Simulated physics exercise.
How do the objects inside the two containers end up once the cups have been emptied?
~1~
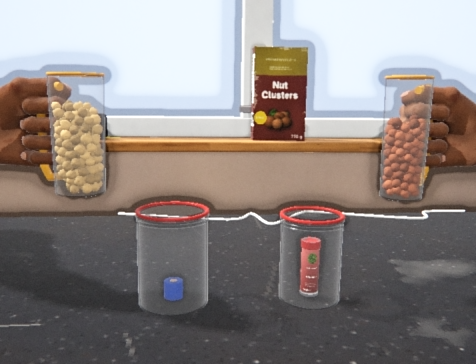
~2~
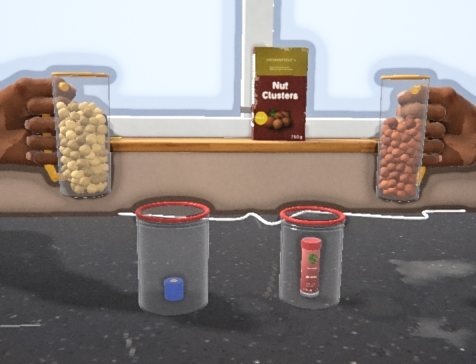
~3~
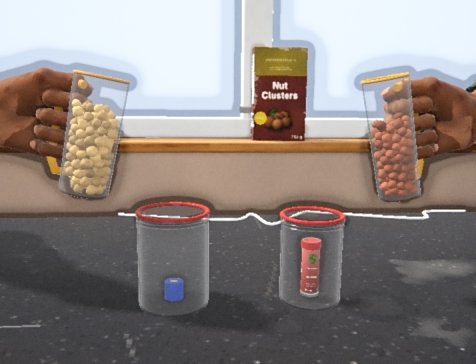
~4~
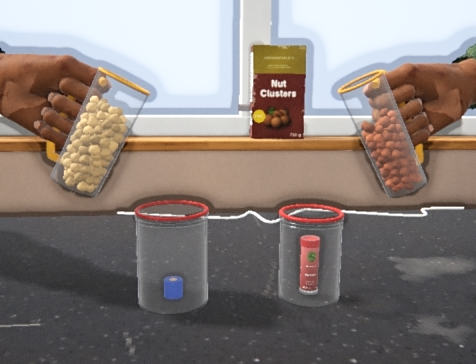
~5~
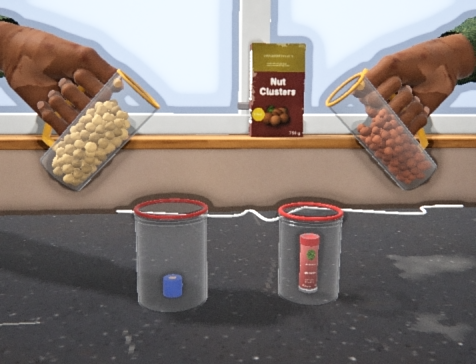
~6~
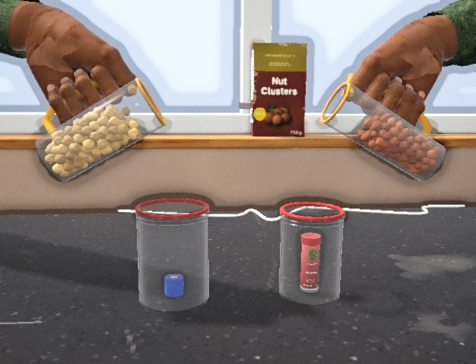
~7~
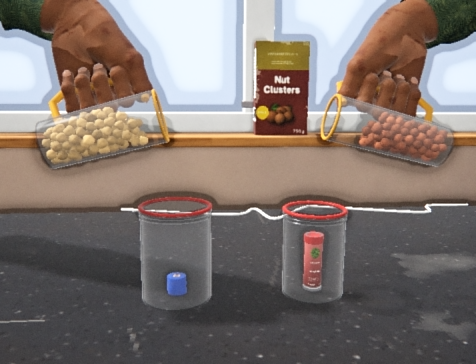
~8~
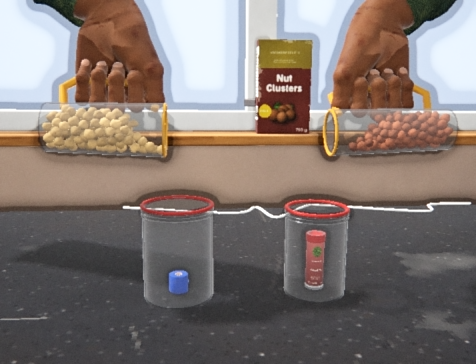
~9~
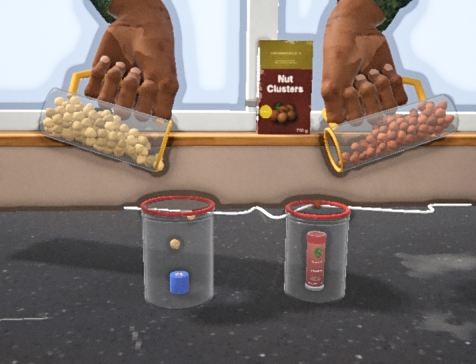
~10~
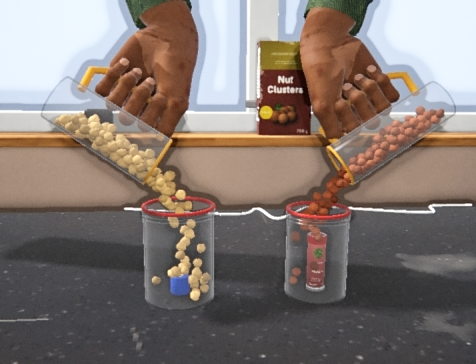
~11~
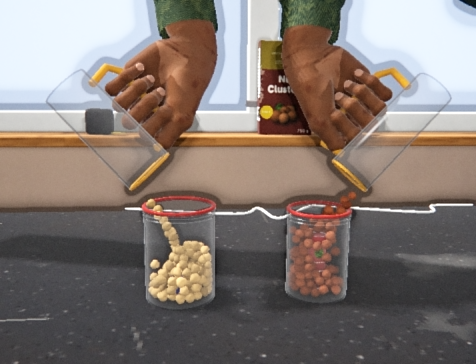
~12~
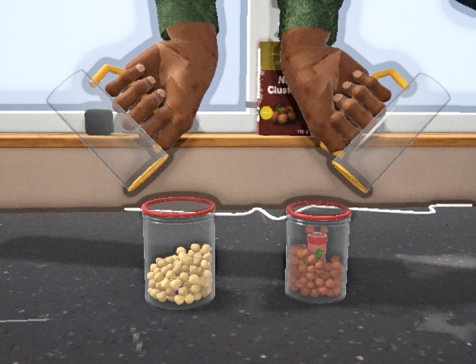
The small blue object on the left disappears under the pale pieces, while the red tube on the right keeps its top above the reddish ones.
